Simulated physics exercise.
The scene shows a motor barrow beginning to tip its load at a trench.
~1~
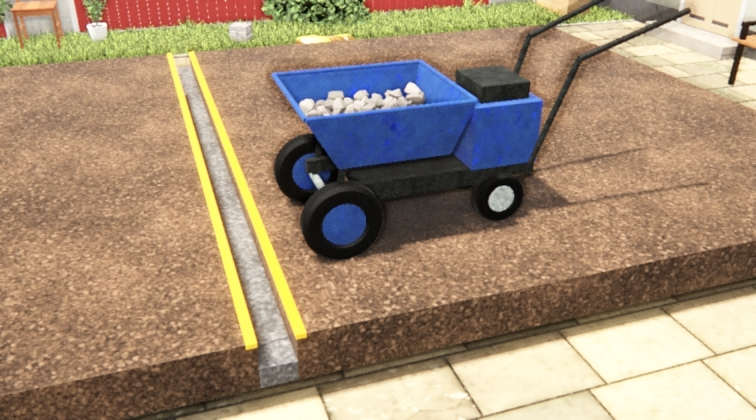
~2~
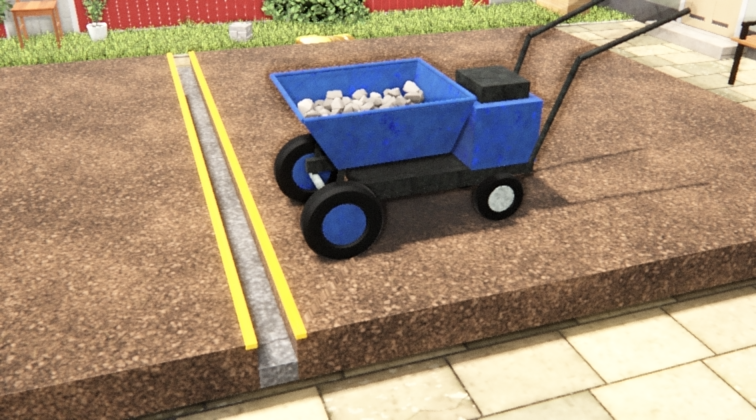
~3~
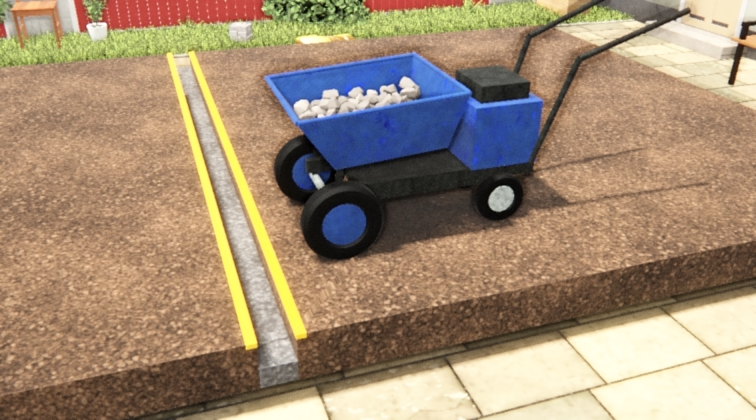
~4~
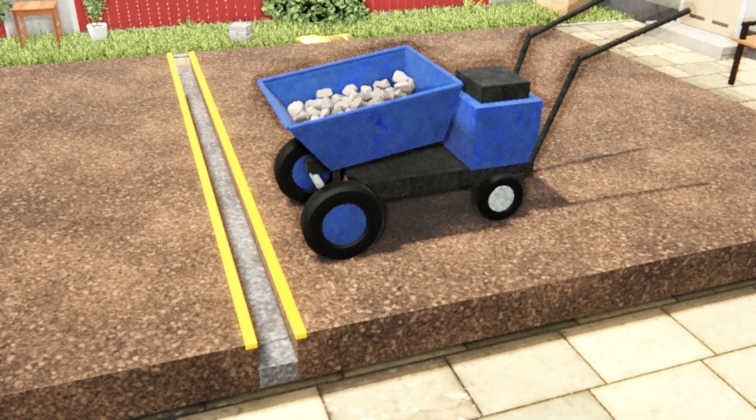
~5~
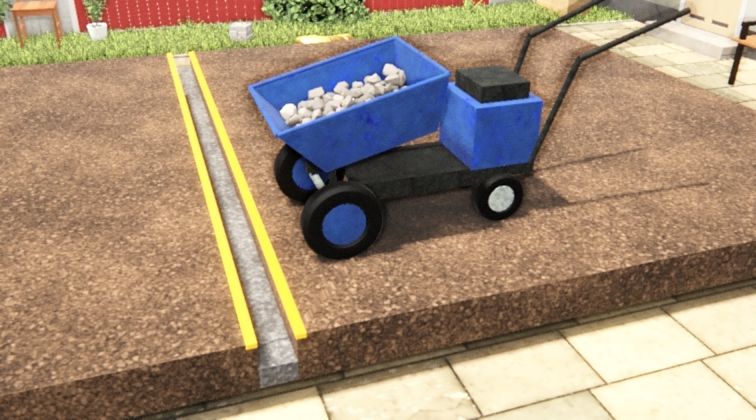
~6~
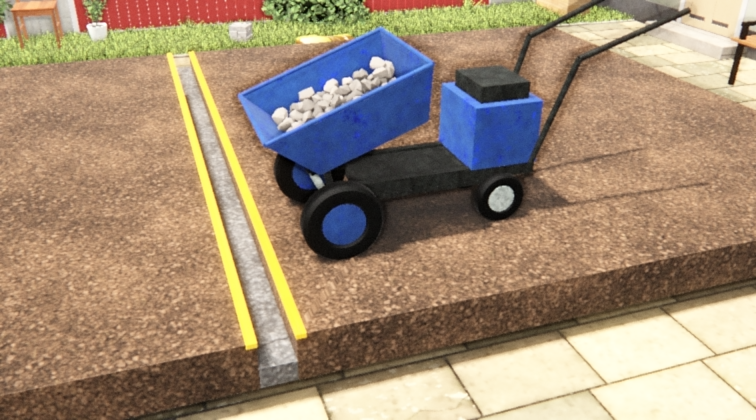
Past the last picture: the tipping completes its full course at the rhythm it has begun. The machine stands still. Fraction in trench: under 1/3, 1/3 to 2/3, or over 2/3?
Most stays out, below a third in.
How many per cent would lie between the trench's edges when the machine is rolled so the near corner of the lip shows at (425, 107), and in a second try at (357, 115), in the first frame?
Estimates, in order: 20 % then 60 %.
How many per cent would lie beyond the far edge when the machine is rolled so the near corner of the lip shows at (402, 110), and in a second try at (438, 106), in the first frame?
About 0 % and 0 %.
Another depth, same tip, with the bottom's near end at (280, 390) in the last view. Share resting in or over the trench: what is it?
It works out to some 0 per cent.
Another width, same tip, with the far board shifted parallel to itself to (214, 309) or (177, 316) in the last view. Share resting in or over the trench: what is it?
In order: Some 40 per cent, then some 90 per cent.
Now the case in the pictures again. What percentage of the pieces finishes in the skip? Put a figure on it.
Around 25 per cent.
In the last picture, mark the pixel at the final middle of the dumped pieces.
Last view, centre at rest - approx. (176, 249).
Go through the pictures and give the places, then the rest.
In the first frame, lip of the skip (306, 120), level; top of the load (369, 110), broken stones; first edge of the trench (286, 295); far edge (240, 304), the trench under half as wide as the skip, and about as deep as wide.
In the second frame, lip of the skip (304, 121), tipped barely; top of the load (368, 109).
In the third frame, lip of the skip (298, 124), tipped barely; top of the load (387, 102).
In the fourth frame, lip of the skip (289, 129), tipped a little; top of the load (379, 98).
In the fifth frame, lip of the skip (278, 136), tipped a little; top of the load (386, 92).
In the sixth frame, lip of the skip (266, 145), tipped clearly; top of the load (385, 91); first edge of the trench (286, 295); far edge (240, 304).
Just after the last frame, skip tipped steeply; every one in the skip.
A moment on, skip tipped right over; the larger part in the skip; roughly a quarter beyond it.
Further on, skip tipped right over; roughly a third in the skip; roughly two thirds beyond it.
When it is over, skip tipped right over; roughly a quarter in the skip; just a few in or heaped over the trench; the larger part beyond it.
